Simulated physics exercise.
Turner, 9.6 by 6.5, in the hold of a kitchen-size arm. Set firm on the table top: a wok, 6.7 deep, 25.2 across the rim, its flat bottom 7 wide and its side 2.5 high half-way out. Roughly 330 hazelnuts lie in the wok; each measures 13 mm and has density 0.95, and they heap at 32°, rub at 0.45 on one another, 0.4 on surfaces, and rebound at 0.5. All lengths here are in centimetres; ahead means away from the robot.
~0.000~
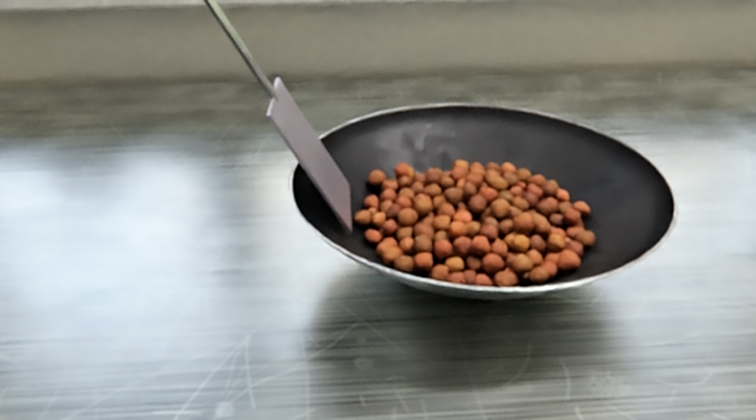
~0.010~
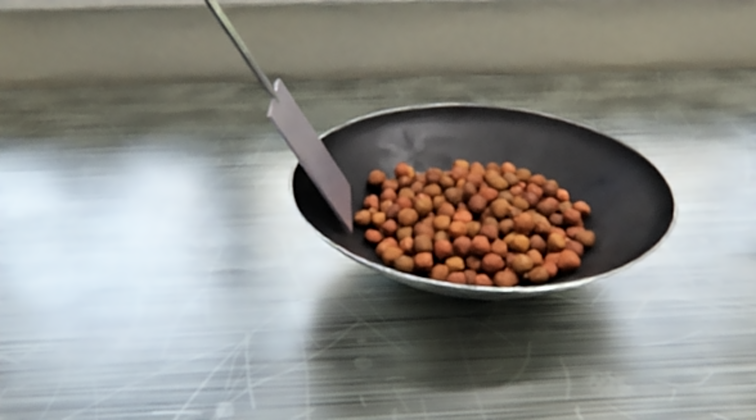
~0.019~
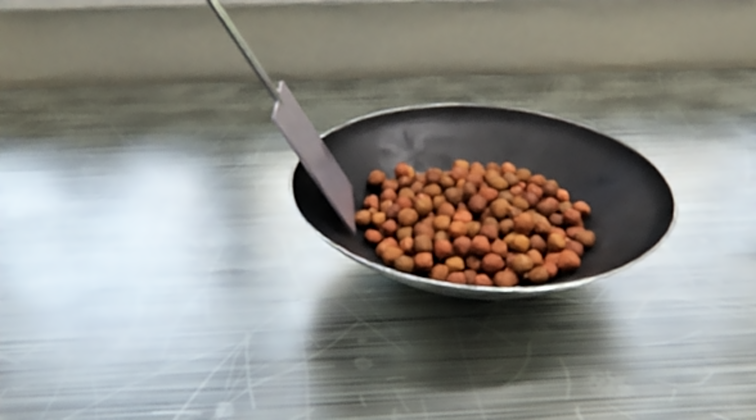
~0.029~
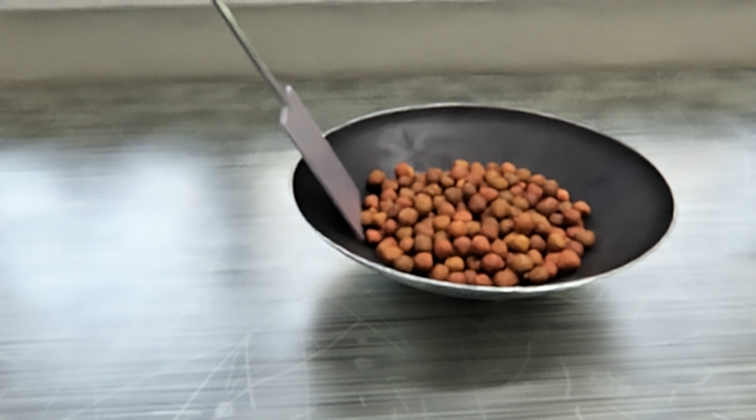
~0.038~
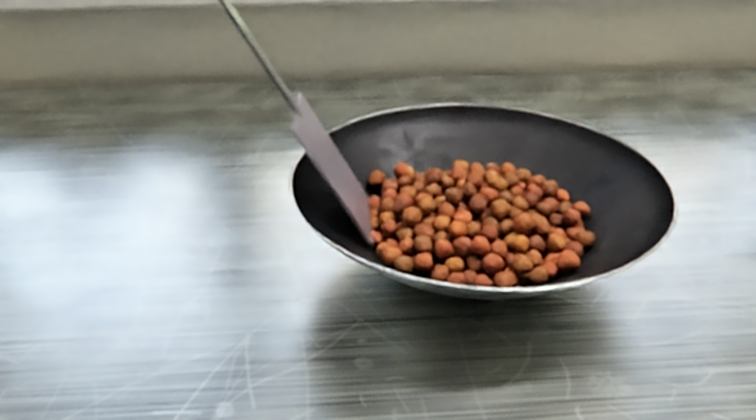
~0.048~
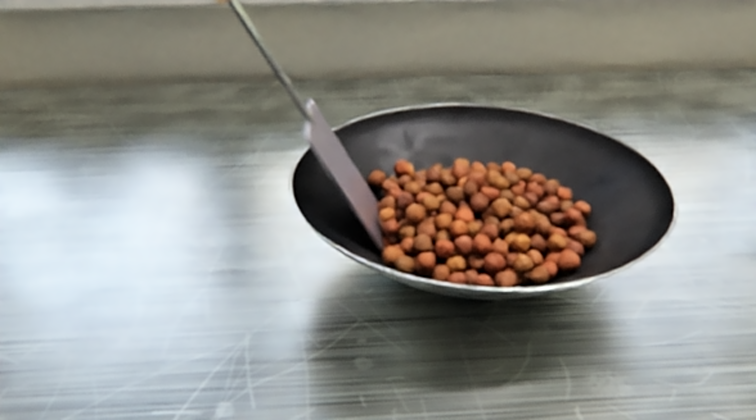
On a scratched metal tabletop, a flat turner easing slightly rightward inside a black wok, nudging the edge of the heaped hazelnuts.
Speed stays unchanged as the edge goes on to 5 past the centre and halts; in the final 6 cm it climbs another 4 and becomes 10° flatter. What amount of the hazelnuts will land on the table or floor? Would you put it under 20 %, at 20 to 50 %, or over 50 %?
I would say under 20 %.
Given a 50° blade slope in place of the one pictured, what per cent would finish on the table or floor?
15 %.
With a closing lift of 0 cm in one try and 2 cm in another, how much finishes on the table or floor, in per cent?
Try one gives about 10 in a hundred, try two about 10 in a hundred.
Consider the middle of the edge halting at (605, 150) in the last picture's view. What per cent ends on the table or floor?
Around 40 percent ends on the table or floor.
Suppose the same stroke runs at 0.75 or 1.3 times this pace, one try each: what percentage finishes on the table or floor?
Some 5 and 25 per cent.
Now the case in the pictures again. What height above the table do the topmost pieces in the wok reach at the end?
Top of the heap: Roughly 7.0 cm above the table top.
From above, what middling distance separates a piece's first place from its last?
Around 4 cm, measured level.
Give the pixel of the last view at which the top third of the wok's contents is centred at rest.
Around (573, 199).
After 0.10 s, sloping 62°, highest piece 8 above the table; 329 in the wok.
After 0.15 s, sloping 58°, highest piece 10 above the table; 323 in the wok, 6 on the blade or in flight.
After 0.38 s, sloping 52°, highest piece 8 above the table; 286 in the wok, 23 on the table or floor, 20 on the blade or in flight.
After 1.43 s, sloping 52°, highest piece 7 above the table; 285 in the wok, 44 on the table or floor.
At rest, 285 in the wok, 44 on the table or floor. That is 13 % on the table or floor.
